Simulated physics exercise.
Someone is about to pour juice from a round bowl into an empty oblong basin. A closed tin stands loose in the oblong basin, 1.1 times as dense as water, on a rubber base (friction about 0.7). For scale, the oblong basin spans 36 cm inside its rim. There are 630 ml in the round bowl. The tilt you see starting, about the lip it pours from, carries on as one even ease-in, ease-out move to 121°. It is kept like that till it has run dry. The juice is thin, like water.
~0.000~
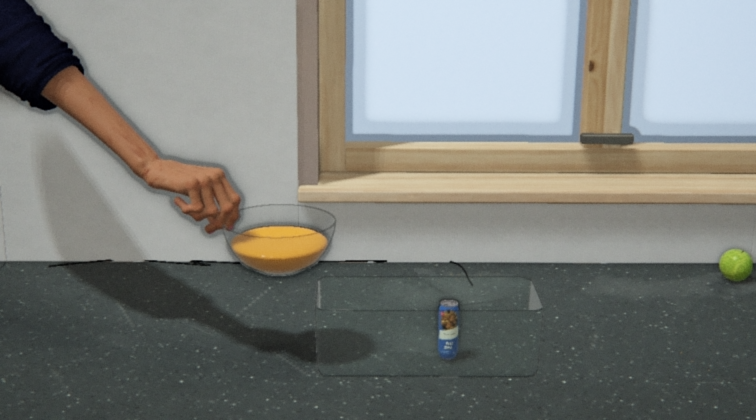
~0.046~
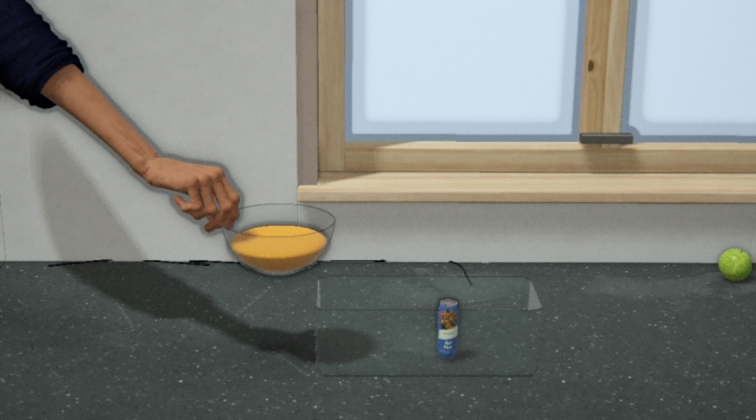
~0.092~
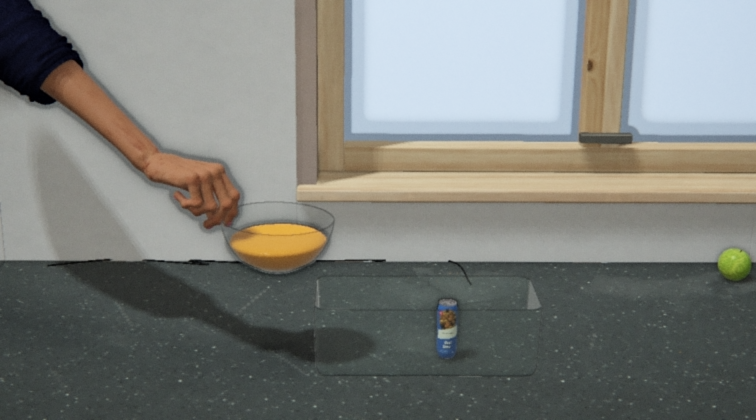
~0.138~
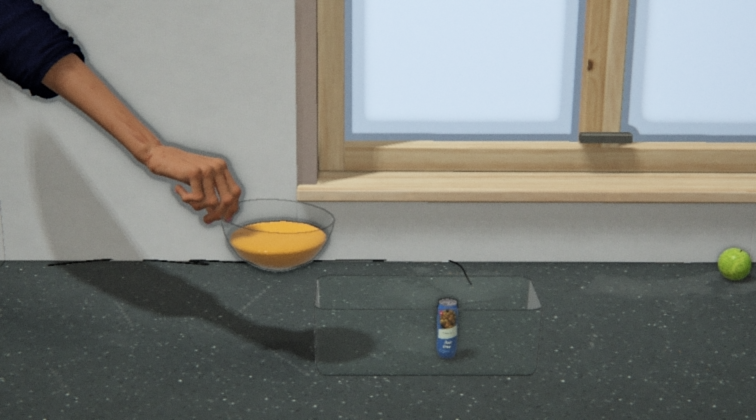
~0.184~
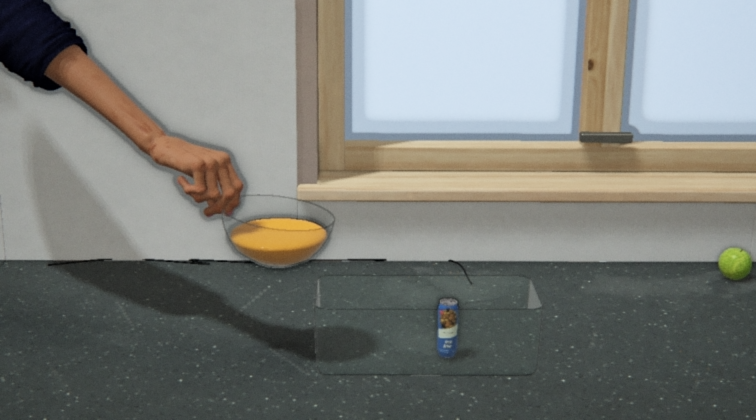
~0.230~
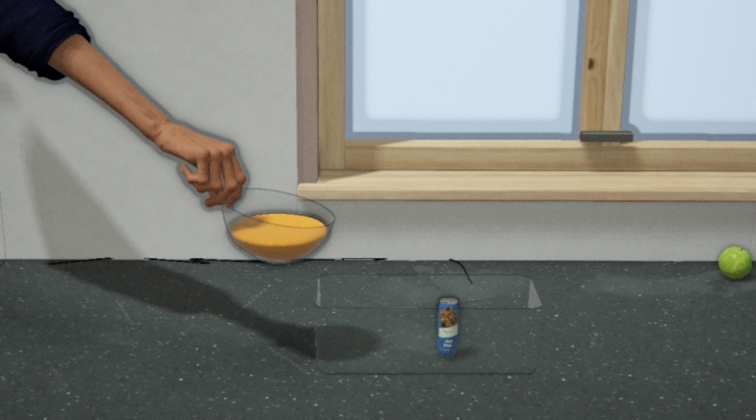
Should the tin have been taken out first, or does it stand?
It keeps standing.
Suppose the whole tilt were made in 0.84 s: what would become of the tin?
The tin remains upright.
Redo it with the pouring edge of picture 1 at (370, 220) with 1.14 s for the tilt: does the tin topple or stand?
Then it goes over.
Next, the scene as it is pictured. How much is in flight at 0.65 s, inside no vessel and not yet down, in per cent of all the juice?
Near 42 in a hundred.
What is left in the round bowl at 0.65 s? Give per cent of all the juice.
Some 52 per cent.
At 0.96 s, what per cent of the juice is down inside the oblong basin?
Some 92 per cent.
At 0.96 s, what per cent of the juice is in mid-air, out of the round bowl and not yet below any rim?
Near 8 in a hundred.
After 0.65 s the tilt is 74° and 52 per cent is still to pour; the tin stands where it began.
After 0.96 s the tilt is 114° and 0 per cent is still to pour; the tin stands where it began.
After 1.29 s the tilt is 121° and 0 per cent is still to pour; the tin stands where it began.
After 1.64 s the tilt is 121° and 0 per cent is still to pour; the tin stands where it began.
In the end the tin stands where it began.
